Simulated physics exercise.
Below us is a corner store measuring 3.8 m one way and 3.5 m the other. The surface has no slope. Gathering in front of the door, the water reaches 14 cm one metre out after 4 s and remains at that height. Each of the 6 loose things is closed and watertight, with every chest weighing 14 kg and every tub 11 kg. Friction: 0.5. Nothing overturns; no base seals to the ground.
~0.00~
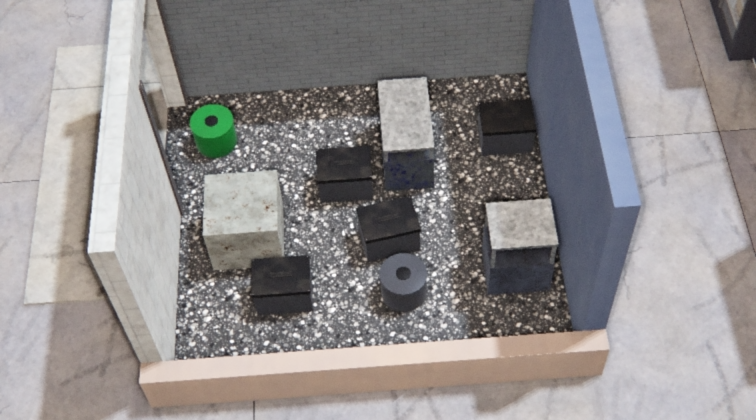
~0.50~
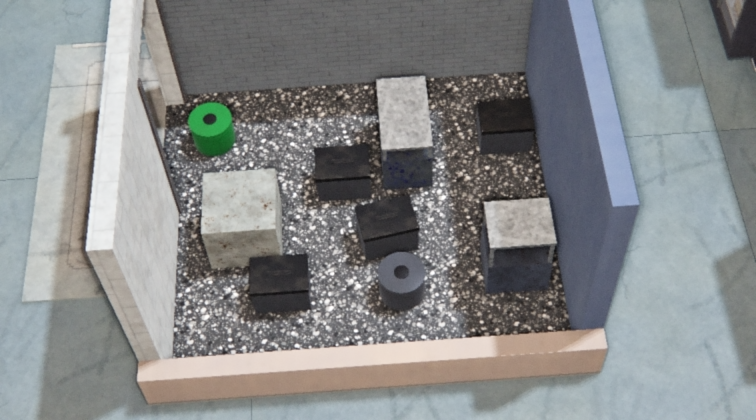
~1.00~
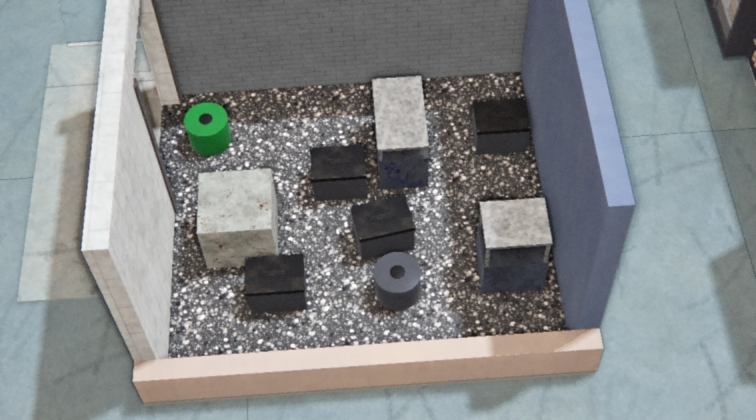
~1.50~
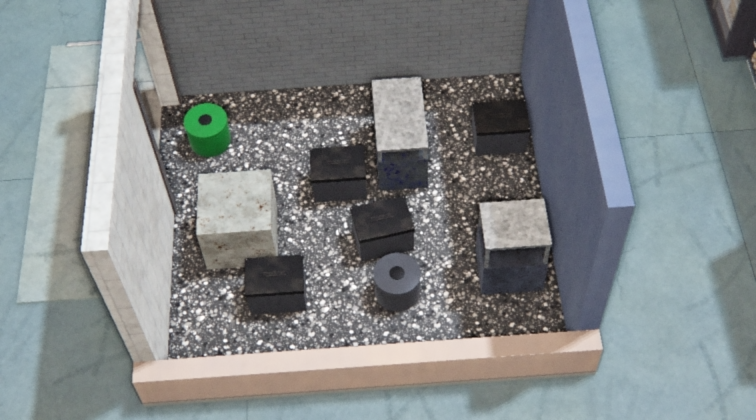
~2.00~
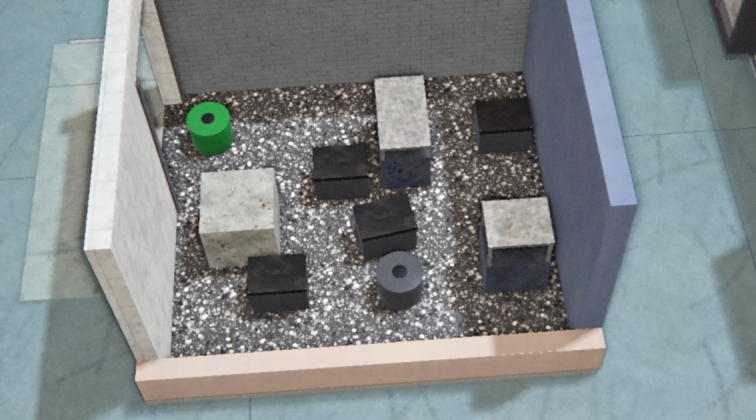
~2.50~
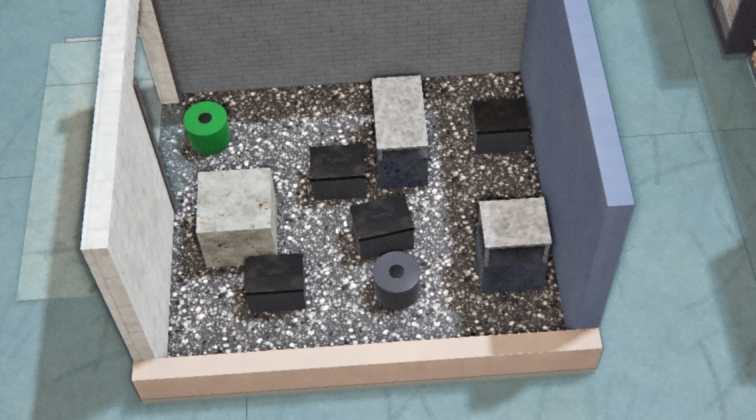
In a small, roofless corner store seen from above, a green tub, a grey one and several pale and dark blocks stand on speckled flooring. The pale marble paving outside turns blue-green, as if under shallow water, while the view shifts very slightly and everything inside stays put.
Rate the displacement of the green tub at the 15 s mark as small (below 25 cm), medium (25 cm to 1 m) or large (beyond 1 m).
Large.
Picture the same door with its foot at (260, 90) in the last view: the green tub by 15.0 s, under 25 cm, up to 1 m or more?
Outcome: The green tub moves only slightly.
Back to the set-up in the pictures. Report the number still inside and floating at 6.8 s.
At that instant the tally stands at 1.
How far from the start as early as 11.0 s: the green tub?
It has shifted about 300 cm.
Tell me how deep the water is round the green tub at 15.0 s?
About 9 cm.
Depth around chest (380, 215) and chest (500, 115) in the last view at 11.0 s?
Some 5 cm at the first, some 6 cm at the second.
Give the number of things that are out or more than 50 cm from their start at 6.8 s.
Result: 1.
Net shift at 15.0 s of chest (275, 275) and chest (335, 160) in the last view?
Respectively 50 and 200 cm.
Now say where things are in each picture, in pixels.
The first picture shows the green tub at (211, 121) rests on the ground; water covers 0.0 m2; 0 of 6 have shifted.
The second picture shows the green tub at (210, 119), on the bottom; water covers 0.0 m2; 0 of 6 have shifted.
The third picture shows the green tub at (206, 119) rests on the ground; 0.0 m2 under water; 0 of 6 have shifted.
The fourth picture shows the green tub at (205, 120) rests on the ground; water covers 0.0 m2; 0 of 6 have shifted.
The fifth picture shows the green tub at (208, 119), on the bottom; 0.0 m2 under water; 0 of 6 have shifted.
The sixth picture shows the green tub at (205, 118) rests on the ground; water covers 0.1 m2; 0 of 6 have shifted.
After 3.5 s the green tub is near (210, 118), 0.0 m from its start, aground; 0 afloat.
After 6.8 s the green tub is near (328, 96), 1.3 m from its start, afloat; 1 afloat.
After 11.0 s the green tub is near (487, 125), 2.9 m from its start, afloat; 2 afloat.
After 15.0 s the green tub is near (471, 100), 2.8 m from its start, afloat; 6 afloat.
